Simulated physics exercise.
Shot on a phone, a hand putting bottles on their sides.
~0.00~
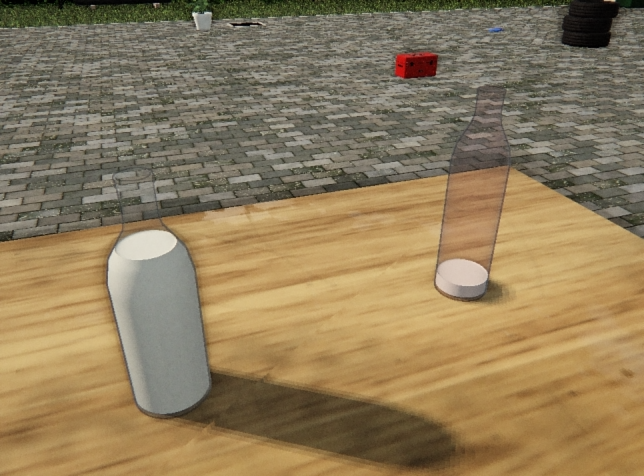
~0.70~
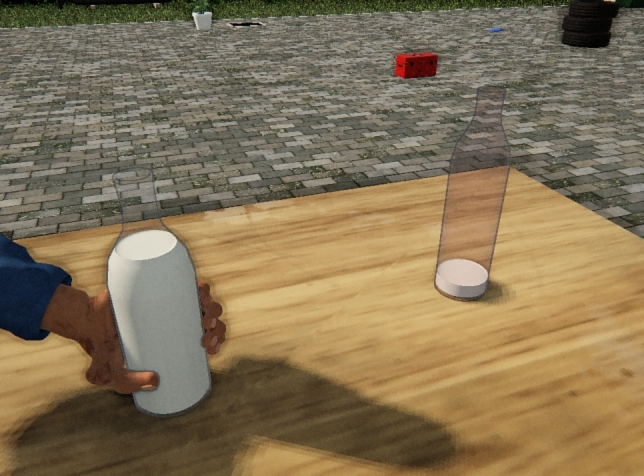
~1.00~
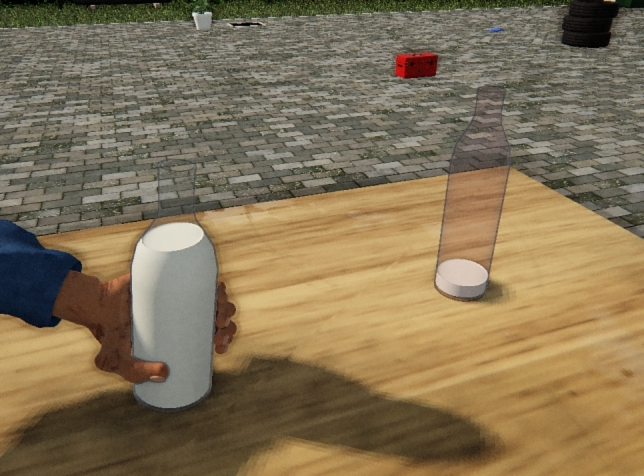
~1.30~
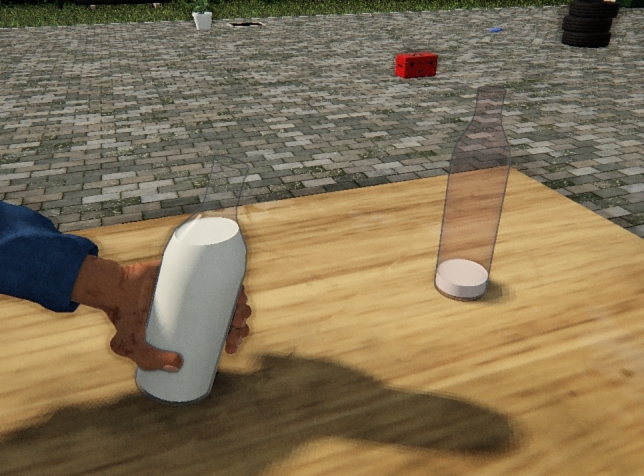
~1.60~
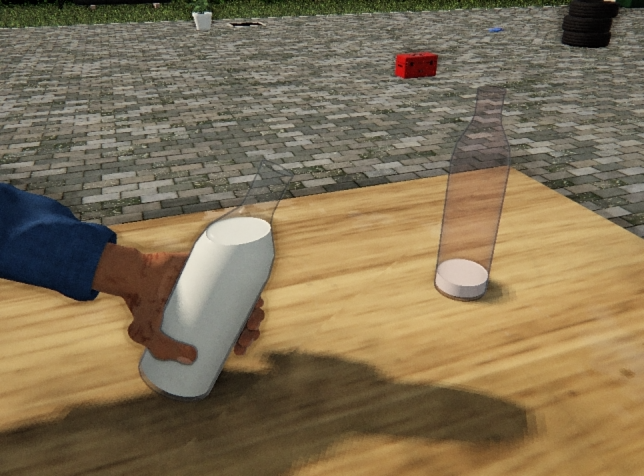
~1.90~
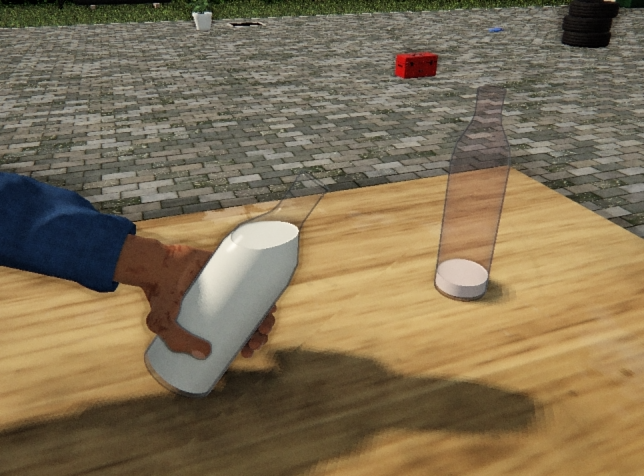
A hand grips the mostly full left bottle and tilts it toward the right.
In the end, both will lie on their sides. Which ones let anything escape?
Left: Something escapes; right: Nothing escapes.
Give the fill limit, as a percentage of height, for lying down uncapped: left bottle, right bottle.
The first comes to close to 22 in a hundred, the second to 22.
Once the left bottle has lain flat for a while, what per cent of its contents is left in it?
30 percent or so.
After 2.6 s, the left bottle is nearly down; left bottle, it is running out of the neck.
After 3.6 s, the left bottle lies flat; left bottle, it is running out of the neck.
After 6.5 s, both lie flat; left bottle, it is running out of the neck; right bottle, nothing comes out.
